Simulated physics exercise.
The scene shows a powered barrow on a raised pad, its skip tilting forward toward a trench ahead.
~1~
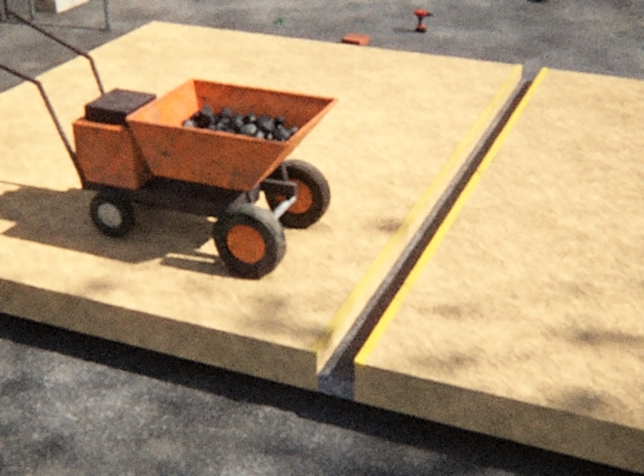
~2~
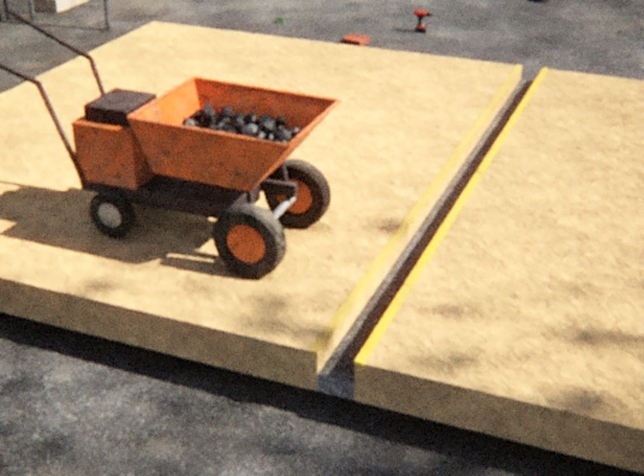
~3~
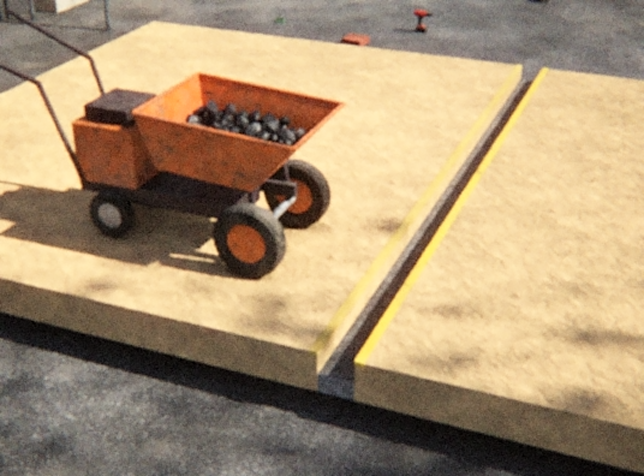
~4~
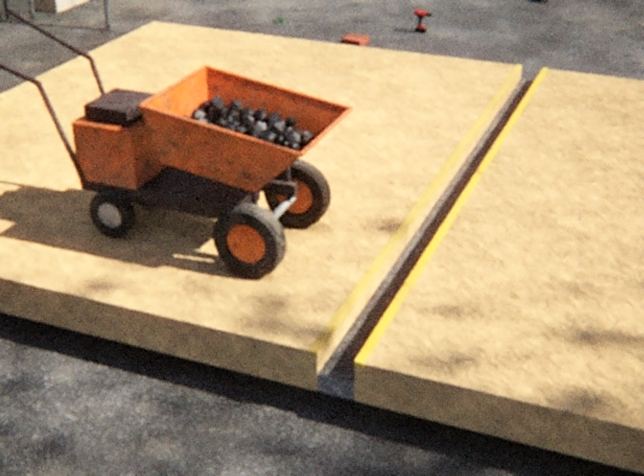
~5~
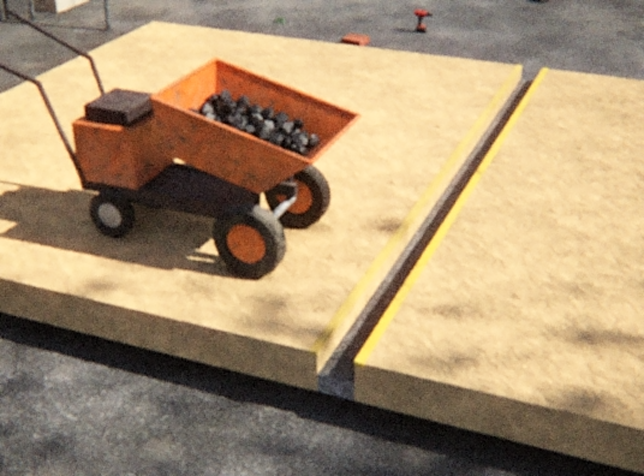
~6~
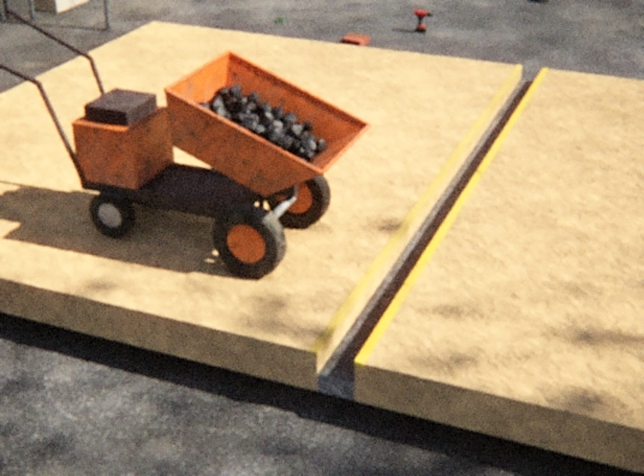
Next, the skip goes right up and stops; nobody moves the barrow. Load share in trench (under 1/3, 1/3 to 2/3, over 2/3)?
1/3 to 2/3.
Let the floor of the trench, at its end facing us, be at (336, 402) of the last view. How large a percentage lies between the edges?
80 %.
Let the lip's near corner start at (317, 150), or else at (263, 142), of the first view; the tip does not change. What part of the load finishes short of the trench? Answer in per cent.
Roughly 0 percent first, then roughly 10 percent.
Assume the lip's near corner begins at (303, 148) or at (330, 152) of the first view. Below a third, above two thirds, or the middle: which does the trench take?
Spot 1: Under a third. Spot 2: Less than a third.
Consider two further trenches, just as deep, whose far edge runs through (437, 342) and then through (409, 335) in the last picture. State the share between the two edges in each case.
Well, it'd be something like 90 per cent the first time and 80 per cent the second.
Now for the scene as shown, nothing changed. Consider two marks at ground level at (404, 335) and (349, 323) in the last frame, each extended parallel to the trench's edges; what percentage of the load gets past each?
Close to 10 per cent, then close to 70 per cent.
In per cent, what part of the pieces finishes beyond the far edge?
25 %.
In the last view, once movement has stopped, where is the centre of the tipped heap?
I'd place the middle at about (403, 271).
Soon, skip tipped steeply; all in the skip.
A while on, skip tipped right over; most in the skip; a small part in or heaped over the trench; a stray few beyond it.
Towards the end, skip tipped right over; about a quarter in the skip; about half in or heaped over the trench; about a quarter beyond it.
Finally, skip tipped right over; about a quarter in the skip; about half in or heaped over the trench; about a quarter beyond it.
